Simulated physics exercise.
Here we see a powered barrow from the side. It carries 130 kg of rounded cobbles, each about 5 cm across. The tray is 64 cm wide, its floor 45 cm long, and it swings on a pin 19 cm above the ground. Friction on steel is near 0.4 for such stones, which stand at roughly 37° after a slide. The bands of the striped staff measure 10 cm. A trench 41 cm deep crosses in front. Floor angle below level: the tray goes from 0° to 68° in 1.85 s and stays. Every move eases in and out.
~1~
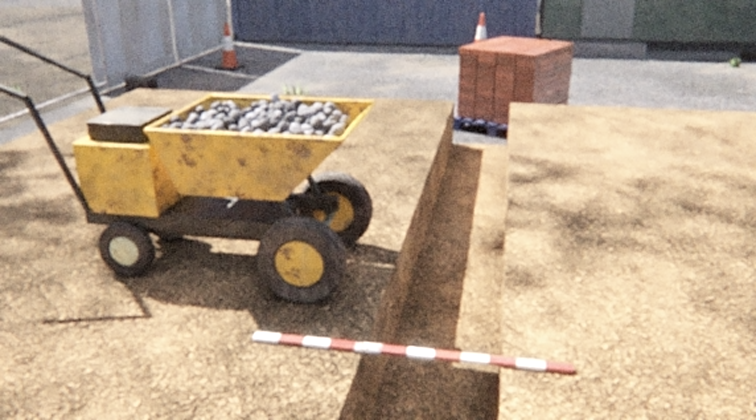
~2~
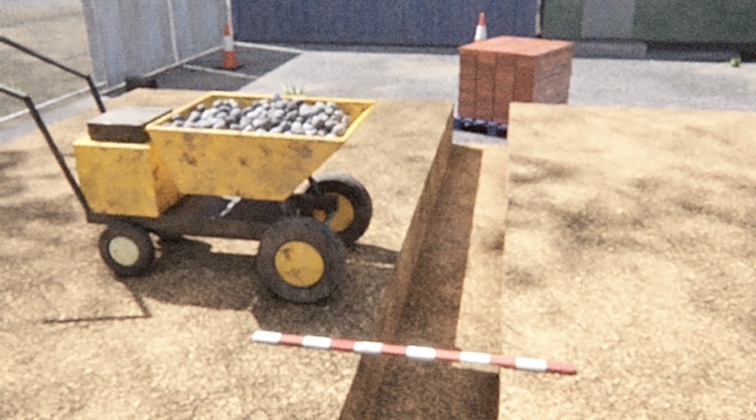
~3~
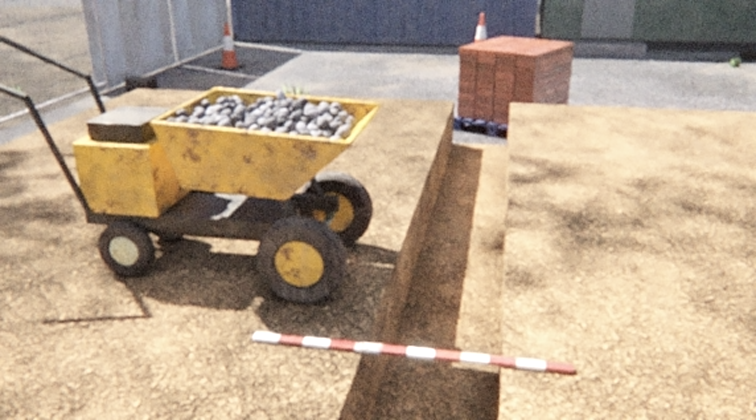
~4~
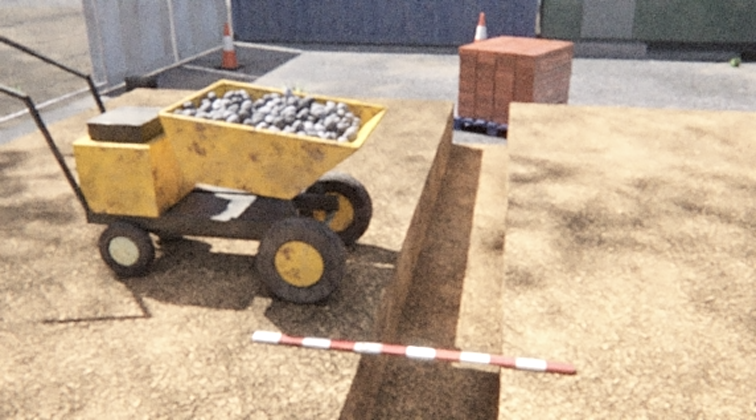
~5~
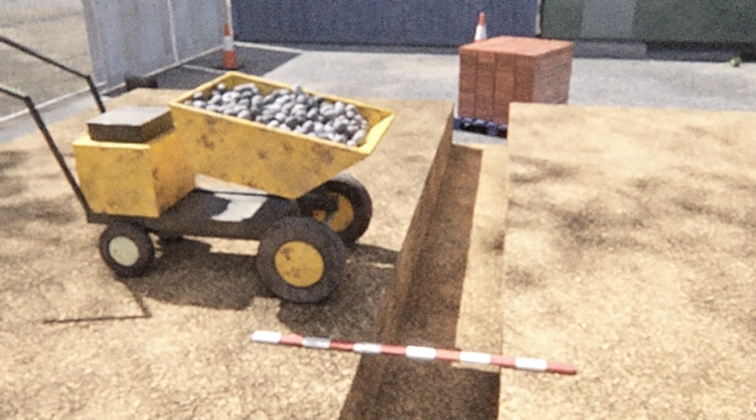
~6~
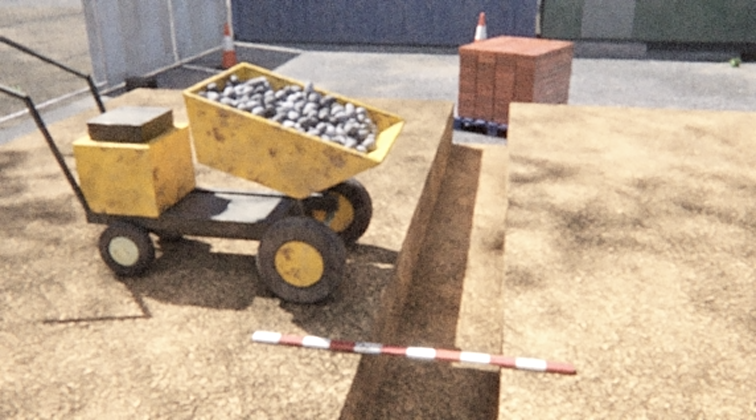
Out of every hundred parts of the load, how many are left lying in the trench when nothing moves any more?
Around 80 in every hundred.
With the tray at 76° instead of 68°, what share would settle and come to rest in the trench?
Then about 85 per cent.
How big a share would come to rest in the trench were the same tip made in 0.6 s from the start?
My guess is near 55 percent.
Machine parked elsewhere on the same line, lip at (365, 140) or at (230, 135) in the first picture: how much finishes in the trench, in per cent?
First some 60, then 80 per cent.
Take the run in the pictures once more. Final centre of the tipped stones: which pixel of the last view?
At about pixel (474, 347) in the last view.
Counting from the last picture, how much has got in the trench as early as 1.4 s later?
By then, around 50 percent.
Then, 0.8 s after the last picture the floor is at 57°, 99 % in the tray, 1 % in the trench; the foremost stones are at (453, 221).
Then, 1.4 s after the last picture the floor is at 68°, 37 % in the tray, 49 % in the trench, 15 % past the trench; the foremost stones are at (596, 287).
Then, 1.7 s after the last picture the floor is at 68°, 12 % in the tray, 68 % in the trench, 20 % past the trench; the foremost stones are at (665, 287).
Then, 3.7 s after the last picture the floor is at 68°, 0 % in the tray, 80 % in the trench, 20 % past the trench; the foremost stones are at (696, 288).
